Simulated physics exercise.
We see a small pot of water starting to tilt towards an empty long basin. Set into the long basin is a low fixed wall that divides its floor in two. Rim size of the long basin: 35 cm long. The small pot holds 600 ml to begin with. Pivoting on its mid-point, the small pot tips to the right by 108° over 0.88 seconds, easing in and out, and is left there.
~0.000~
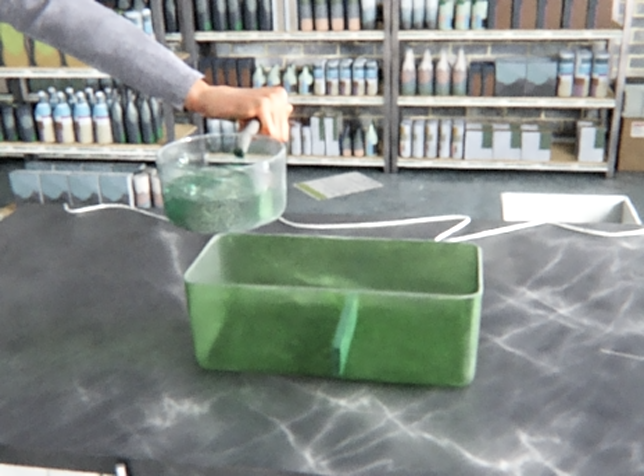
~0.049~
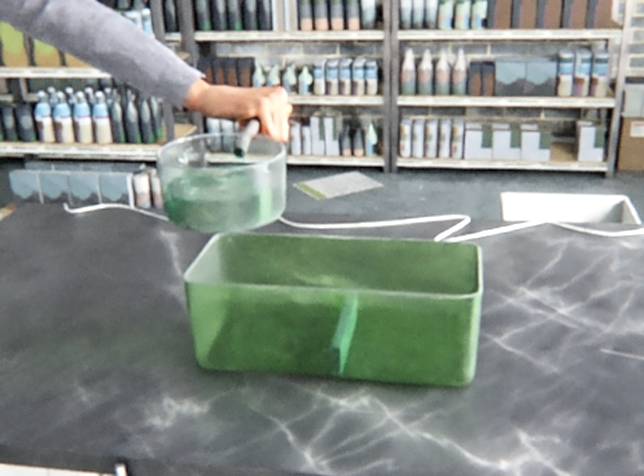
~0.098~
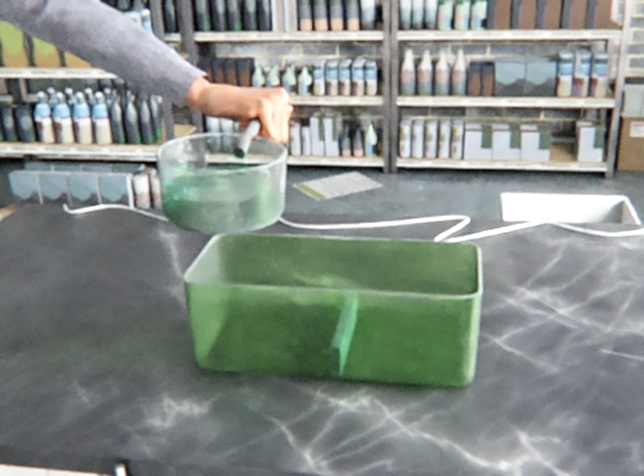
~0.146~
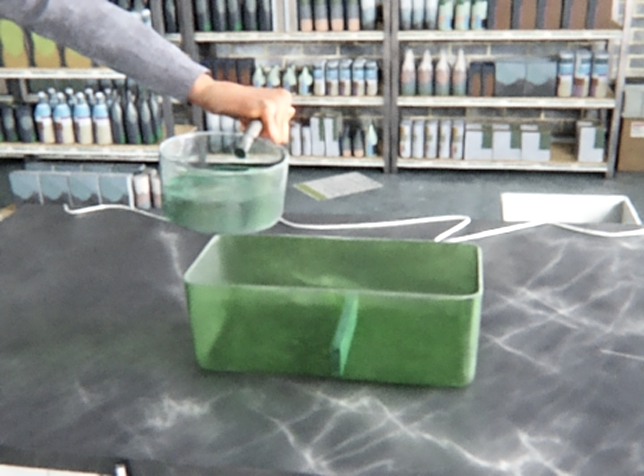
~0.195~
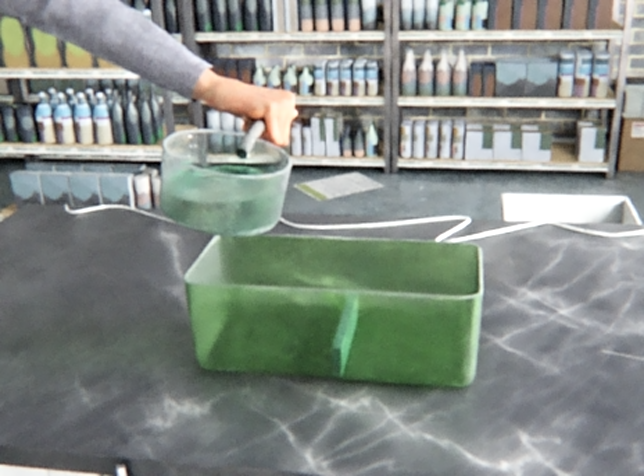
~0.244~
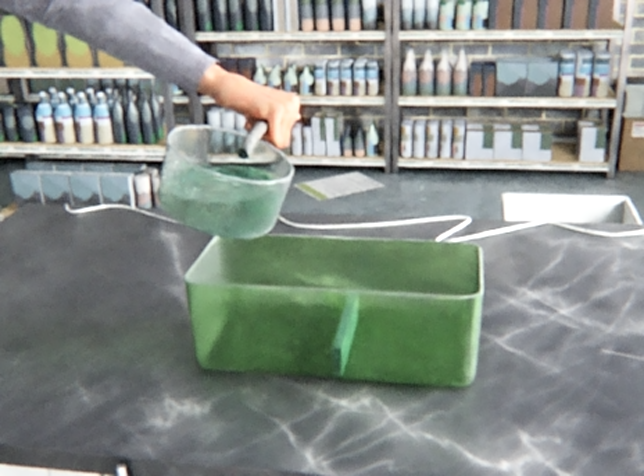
A hand held a small, clear round pot of water above a green, see-through long basin on a dark marbled counter, then slowly tilted the pot to the right, more noticeably towards the end.
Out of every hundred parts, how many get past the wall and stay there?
About 4 out of 100.
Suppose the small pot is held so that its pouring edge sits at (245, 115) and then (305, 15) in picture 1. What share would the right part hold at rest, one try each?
I'd say 5 percent on the first go, 75 percent on the next.
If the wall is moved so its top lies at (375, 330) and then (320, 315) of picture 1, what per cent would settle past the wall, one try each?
15 % and 35 %.
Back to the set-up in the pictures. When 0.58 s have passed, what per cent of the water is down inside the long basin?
Close to 16 in a hundred.
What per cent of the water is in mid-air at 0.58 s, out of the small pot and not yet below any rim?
Near 32 per cent at that moment.
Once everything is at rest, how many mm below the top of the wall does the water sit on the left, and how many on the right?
About 18 mm left, about 38 mm right.
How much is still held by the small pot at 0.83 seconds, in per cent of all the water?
Roughly 12 per cent.
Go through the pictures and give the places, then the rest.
In the first frame, it leans 0°; its right rim is at (282, 154); the water meets the walls at (170, 180) and (282, 184); the long basin's rim runs from (200, 257) to (480, 270); the wall's top is at (345, 319).
In the second frame, it leans 1°; its right rim is at (283, 154); the water meets the walls at (169, 180) and (282, 184).
In the third frame, it leans 3°; its right rim is at (284, 157); the water meets the walls at (168, 180) and (282, 185).
In the fourth frame, it leans 7°; its right rim is at (286, 162); the water meets the walls at (168, 180) and (283, 186).
In the fifth frame, it leans 13°; its right rim is at (288, 168); the water meets the walls at (168, 179) and (283, 187).
In the sixth frame, it leans 19°; its right rim is at (290, 176); the water meets the walls at (167, 178) and (284, 186).
Then, 0.58 s in, the tilt is 81° and 54 per cent is still to pour, 15 is left of the wall and 0 right of it.
Then, 0.83 s in, the tilt is 107° and 11 per cent is still to pour, 80 is left of the wall and 2 right of it.
Then, 1.10 s in, the tilt is 108° and 0 per cent is still to pour, 94 is left of the wall and 4 right of it.
Then, 1.38 s in, the tilt is 108° and 0 per cent is still to pour, 95 is left of the wall and 4 right of it.
Finally, 95 per cent lies left of the wall, 4 right of it and 1 outside.
